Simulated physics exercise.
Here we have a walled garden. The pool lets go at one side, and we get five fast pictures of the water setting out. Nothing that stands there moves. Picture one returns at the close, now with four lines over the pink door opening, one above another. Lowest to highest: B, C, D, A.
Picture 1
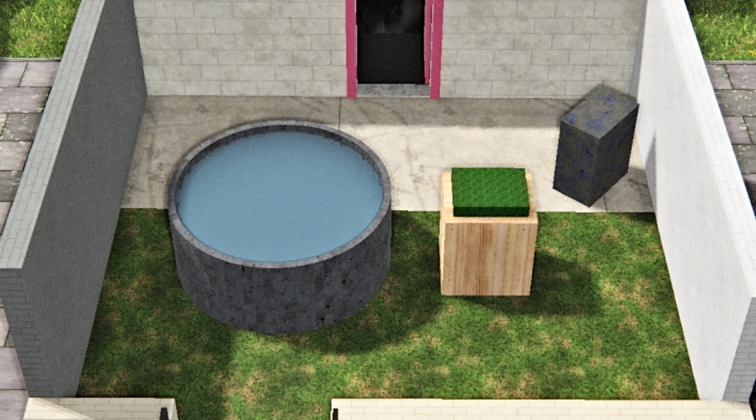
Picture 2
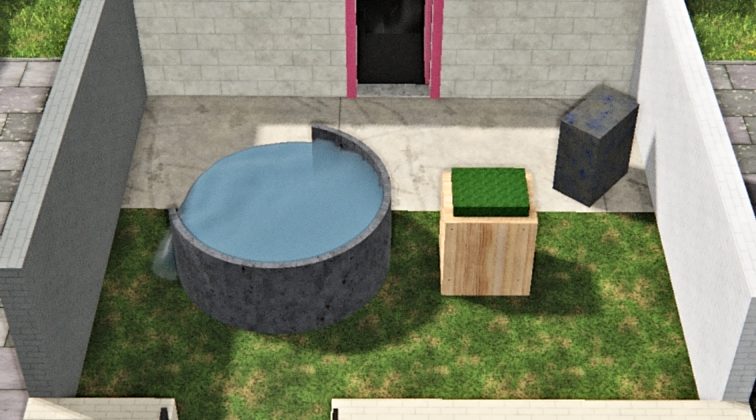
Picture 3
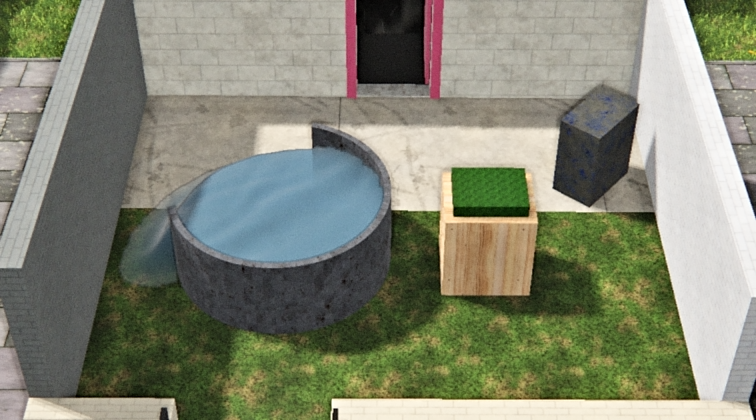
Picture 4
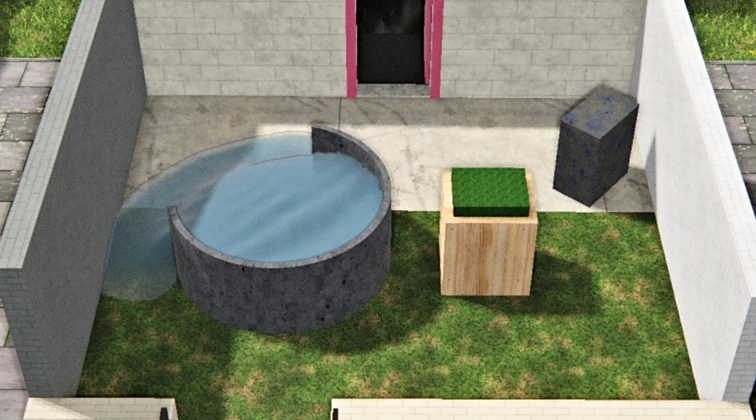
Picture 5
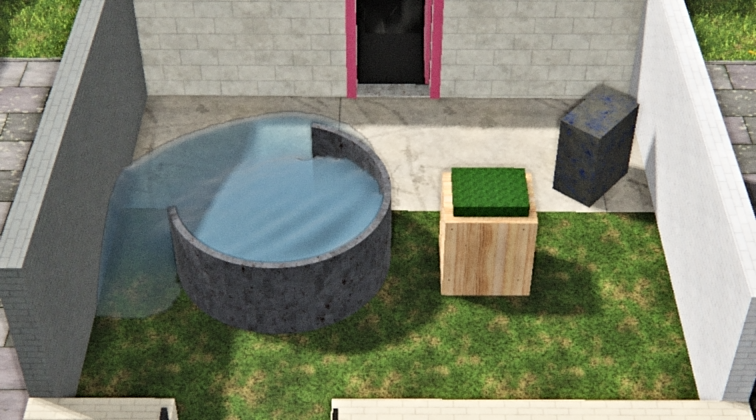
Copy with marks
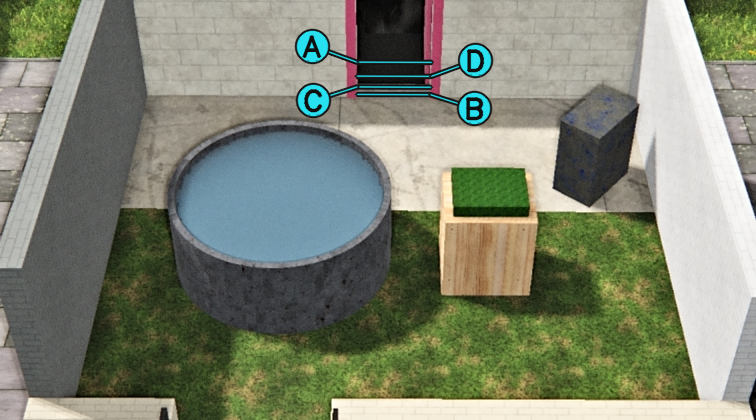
A round dark stone pool full of blue water stands left of centre in a walled garden of patchy grass and pale paving, seen from high above. To its right are a wooden block topped with green and a tilted dark block, with a pink-framed doorway behind. The pool's back-left wall disappears, and water pours through the gap, spreading left over grass and paving while the camera stays still.
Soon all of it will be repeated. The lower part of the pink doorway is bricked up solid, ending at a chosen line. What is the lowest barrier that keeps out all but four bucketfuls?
C will do.
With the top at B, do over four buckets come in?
Yes, it does.
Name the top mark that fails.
That is mark B.
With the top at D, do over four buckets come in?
No.
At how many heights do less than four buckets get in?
Three of the four.
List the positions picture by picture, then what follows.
In the first frame, water in the pool at rest, its middle at (280, 195); foot of the pink doorway at (393, 97); open gate at (253, 395).
In the second frame, 2 % of the ground under water, visible out to (169, 249).
In the third frame, 6 % of the ground under water, visible out to (140, 274).
In the fourth frame, 12 % of the ground under water, visible out to (126, 286).
In the fifth frame, 17 % of the ground under water, visible out to (98, 293).
In cyan, A at (394, 62); B at (393, 94); C at (393, 87); D at (394, 76); from the bottom up B, C, D, A.
Choosing A, nothing gets over.
Choosing B, some 15 bucketfuls get in.
Choosing C, a splash gets over, under a bucket.
Choosing D, nothing gets over.
